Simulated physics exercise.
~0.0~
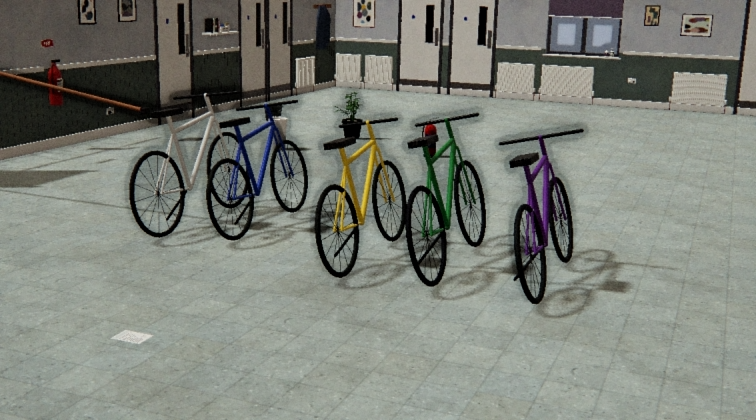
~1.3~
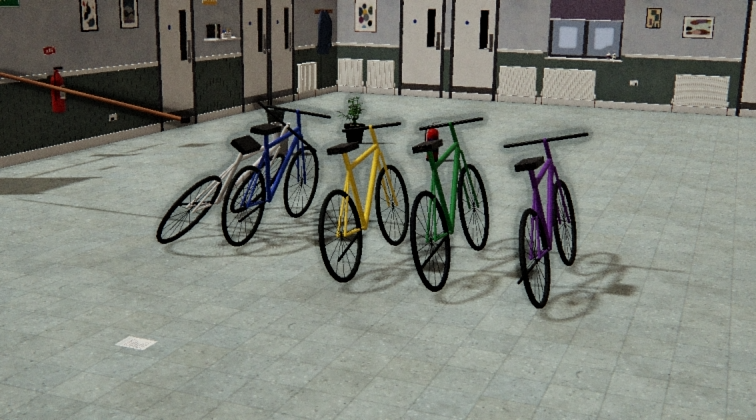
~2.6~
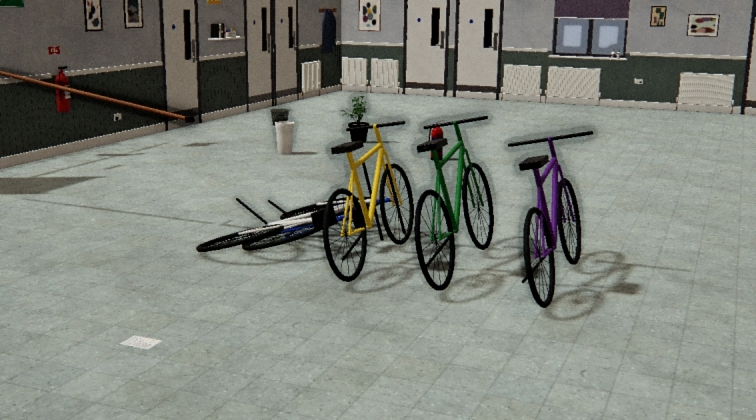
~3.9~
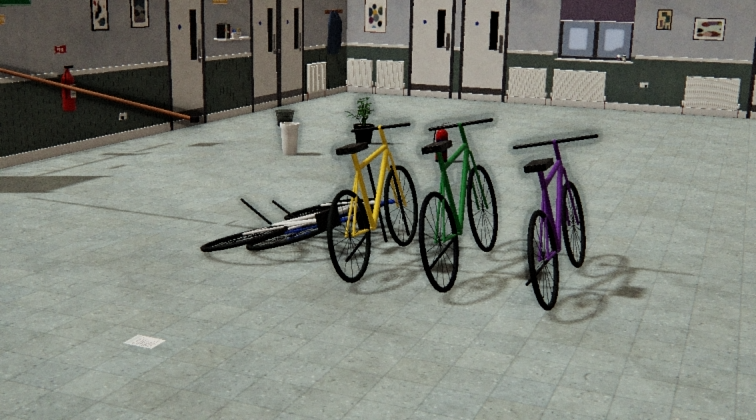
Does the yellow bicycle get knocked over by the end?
No, the yellow bicycle is still standing upright at the end, with the white and blue bicycles lying on the floor next to it.
